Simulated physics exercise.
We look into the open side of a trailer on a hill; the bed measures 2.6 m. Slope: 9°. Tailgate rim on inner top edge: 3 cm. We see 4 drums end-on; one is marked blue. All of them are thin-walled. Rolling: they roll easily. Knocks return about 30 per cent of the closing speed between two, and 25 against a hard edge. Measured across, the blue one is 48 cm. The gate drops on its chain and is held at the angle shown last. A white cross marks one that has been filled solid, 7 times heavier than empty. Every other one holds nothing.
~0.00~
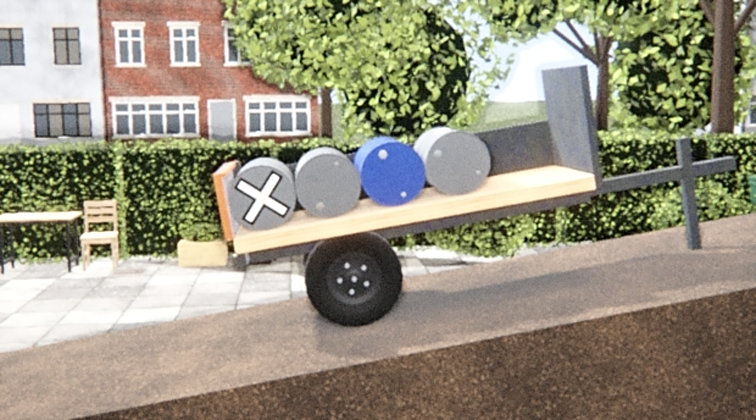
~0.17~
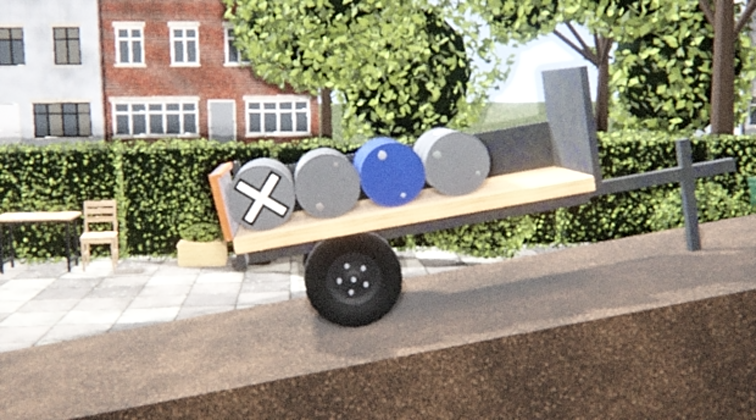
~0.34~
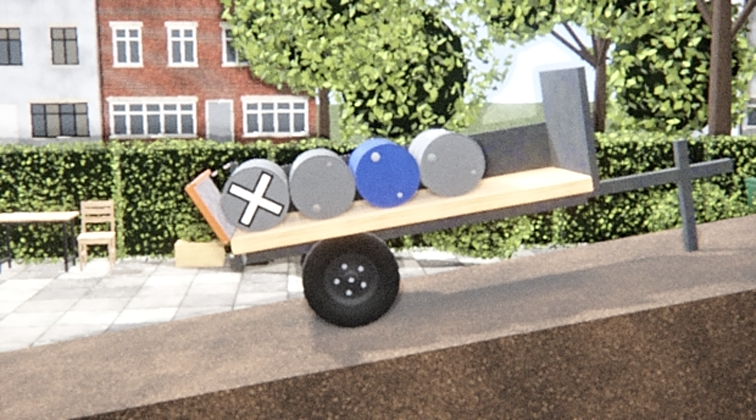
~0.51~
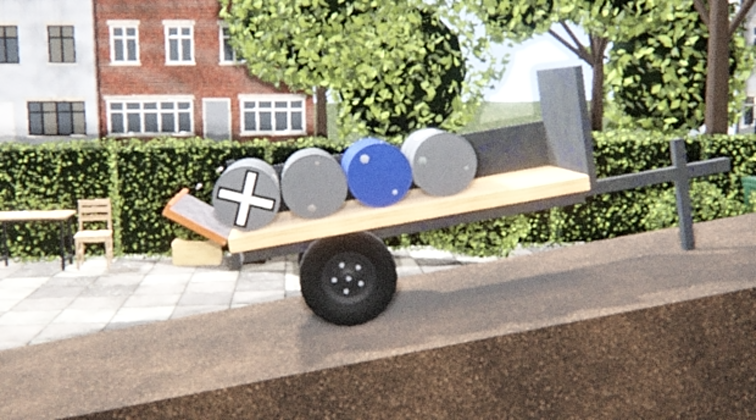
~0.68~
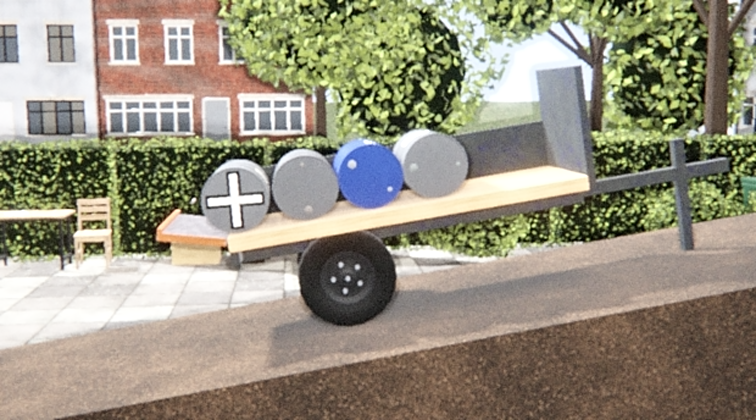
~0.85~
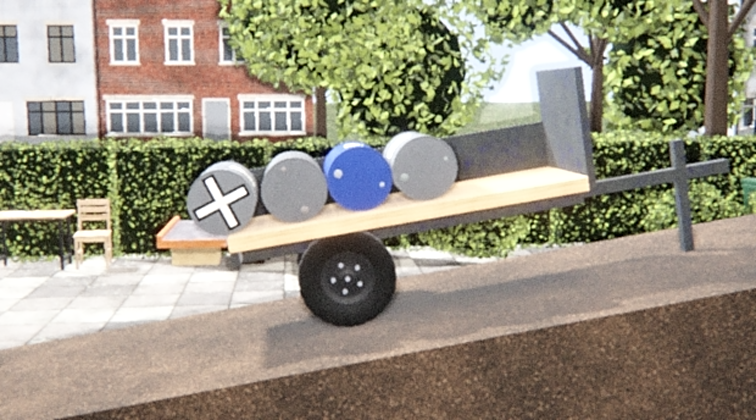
Four drums, one blue and the rest gray, rolled slowly down a tilted trailer bed after its orange tailgate dropped open on the left, and the one marked with a white cross rolled onto the gate.
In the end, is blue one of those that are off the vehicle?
The blue one is retained.
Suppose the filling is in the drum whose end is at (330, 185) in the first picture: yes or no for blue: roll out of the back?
In that scenario, blue: It does not happen.
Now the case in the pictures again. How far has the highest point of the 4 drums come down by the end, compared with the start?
Some 10 centimetres.
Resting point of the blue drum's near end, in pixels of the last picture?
I'd say somewhere close to (309, 188).
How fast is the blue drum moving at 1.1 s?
The speed is close to 0.7 m/s.
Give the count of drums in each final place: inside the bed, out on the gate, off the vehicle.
3 - 1 - 0.
Then, 1.1 s in, blue is on the bed, 85 cm short of the hinge, rolling left; 0 out so far.
Then, 1.4 s in, blue is on the bed, 65 cm short of the hinge, rolling left; 0 out so far.
In the end (1.6 s), blue is on the bed, 65 cm short of the hinge; 0 out so far.
